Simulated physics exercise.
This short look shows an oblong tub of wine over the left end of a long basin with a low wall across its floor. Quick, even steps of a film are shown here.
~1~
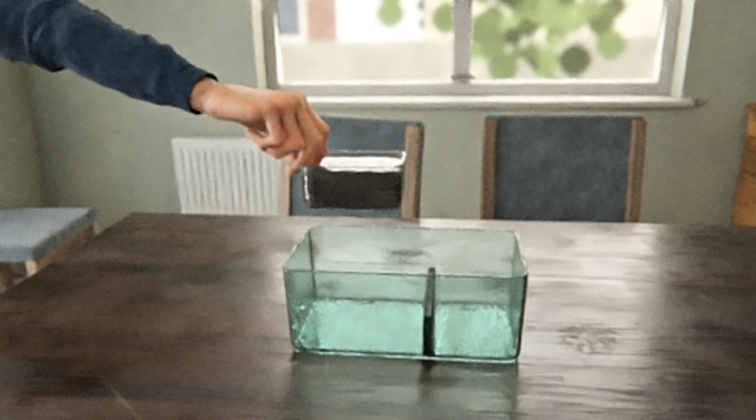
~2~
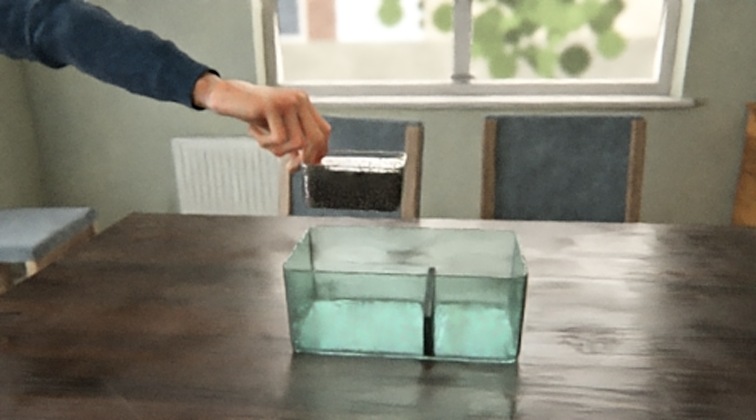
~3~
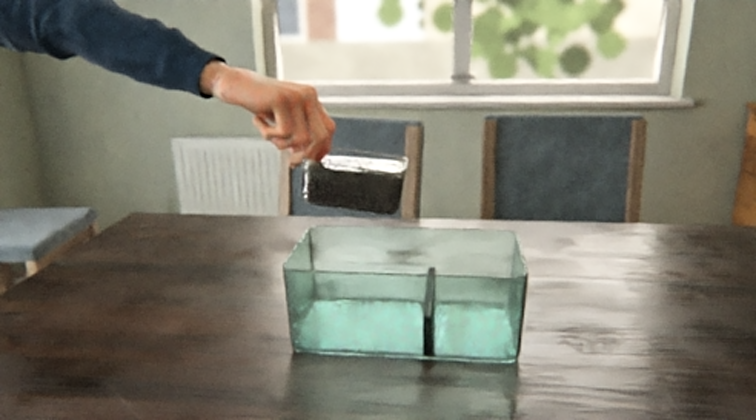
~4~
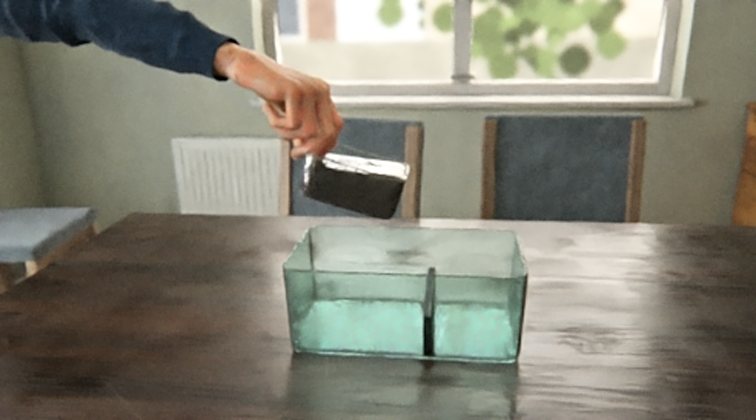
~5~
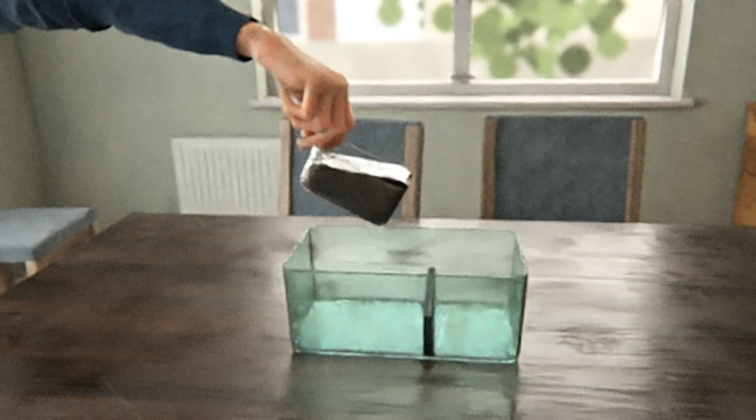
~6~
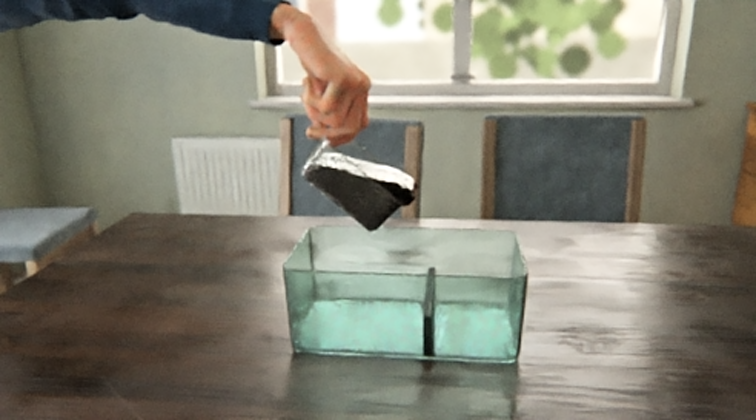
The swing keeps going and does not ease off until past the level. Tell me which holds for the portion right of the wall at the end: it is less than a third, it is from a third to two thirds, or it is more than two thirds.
It is from a third to two thirds.
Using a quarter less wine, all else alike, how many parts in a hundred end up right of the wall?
Roughly 30 in a hundred.
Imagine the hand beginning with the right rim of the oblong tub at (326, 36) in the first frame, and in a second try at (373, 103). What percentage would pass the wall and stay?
Estimate, in order: 5 and 15 per cent.
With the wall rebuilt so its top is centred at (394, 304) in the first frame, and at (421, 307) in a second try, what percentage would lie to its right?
I'd expect near 85 percent the first time and near 60 percent the next.
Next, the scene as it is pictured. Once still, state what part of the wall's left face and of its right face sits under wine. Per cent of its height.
On the left it is 20 per cent, on the right 20.
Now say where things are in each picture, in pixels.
In the first frame, tilt 0°; pouring edge (403, 161); surface from (309, 164) to (402, 165); the long basin's rim runs from (296, 247) to (522, 254); the wall's top is at (430, 291).
In the second frame, tilt 2°; pouring edge (404, 162); surface from (310, 164) to (402, 166).
In the third frame, tilt 7°; pouring edge (405, 167); surface from (311, 163) to (404, 168).
In the fourth frame, tilt 16°; pouring edge (406, 175); surface from (312, 160) to (406, 170).
In the fifth frame, tilt 27°; pouring edge (407, 185); surface from (313, 159) to (406, 176); 3 per cent is over the edge.
In the sixth frame, tilt 41°; pouring edge (404, 196); surface from (310, 157) to (393, 178); 10 per cent is over the edge.
A moment on, the tilt is 113° and 8 per cent is still to pour, 37 is left of the wall and 43 right of it.
Next, the tilt is 116° and 1 per cent is still to pour, 52 is left of the wall and 43 right of it.
Then the tilt is 116° and 0 per cent is still to pour, 55 is left of the wall and 42 right of it.
Later the tilt is 116° and 0 per cent is still to pour, 55 is left of the wall and 43 right of it.
At rest 55 per cent lies left of the wall, 43 right of it and 2 outside.
